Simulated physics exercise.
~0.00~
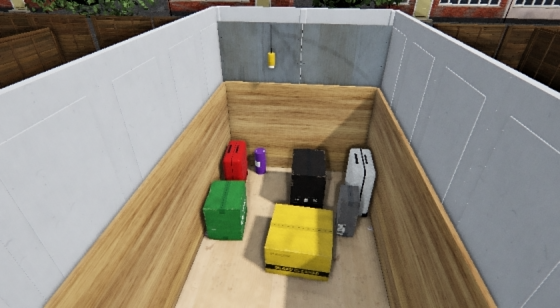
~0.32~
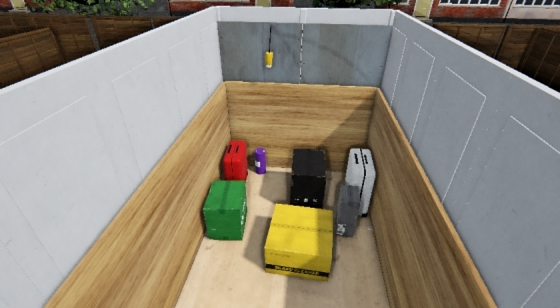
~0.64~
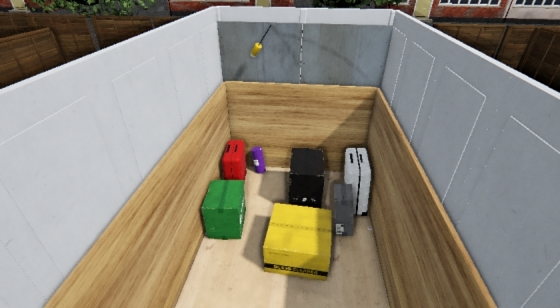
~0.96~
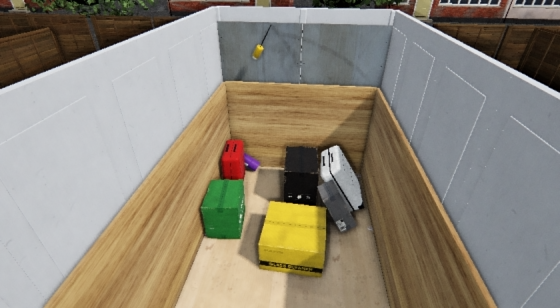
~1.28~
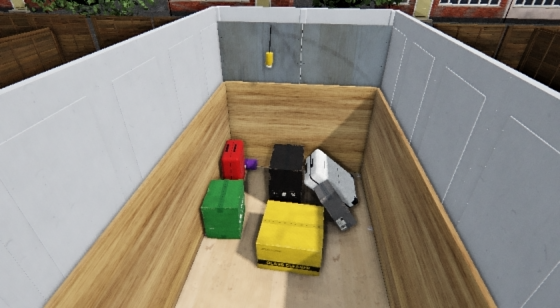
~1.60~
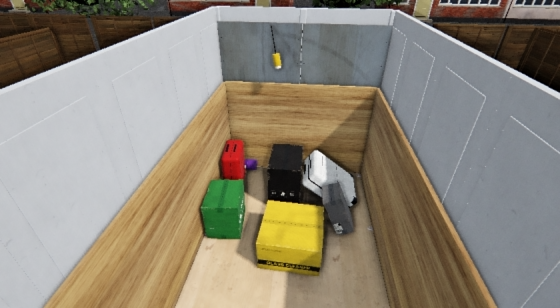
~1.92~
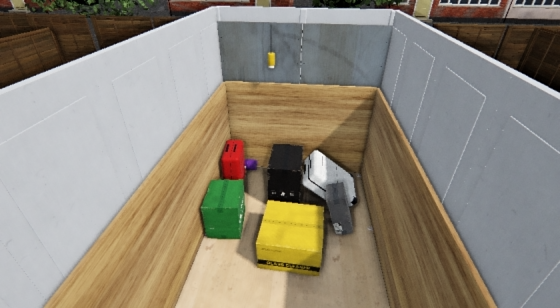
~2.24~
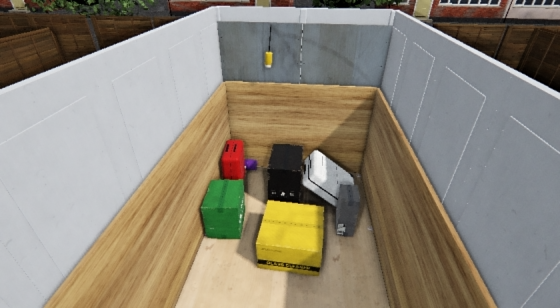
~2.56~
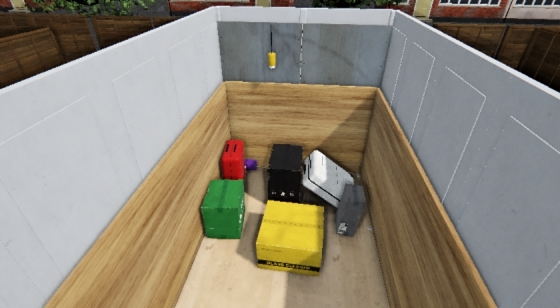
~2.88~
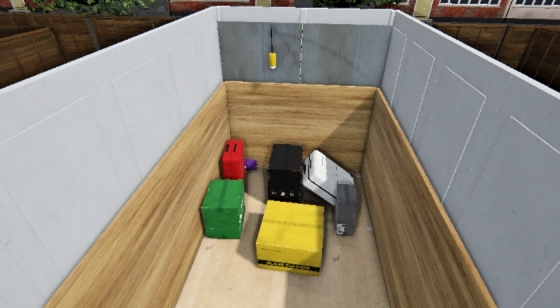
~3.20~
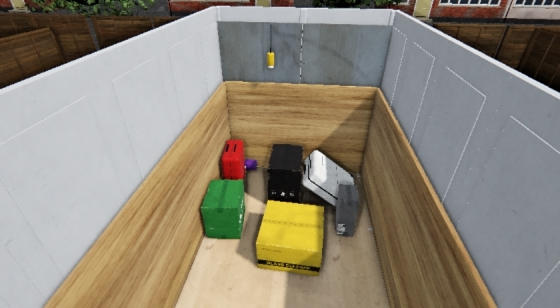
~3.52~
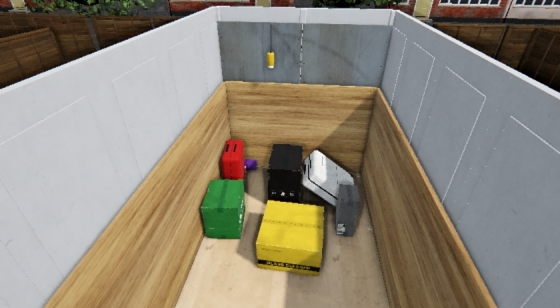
In a wood-lined load bay with pale side walls, a red case, a purple canister, a green box, a yellow box, a black box, a grey box and a white case stand on the floor. A small yellow object hanging at the far wall swings left, and the canister and the grey box begin to lean. The canister falls on its side as the white case tips left and the black box slides left, still upright. The grey box then rocks back upright beside the right wall. Everything settles, with the white case left leaning steeply and the red case still in its place.
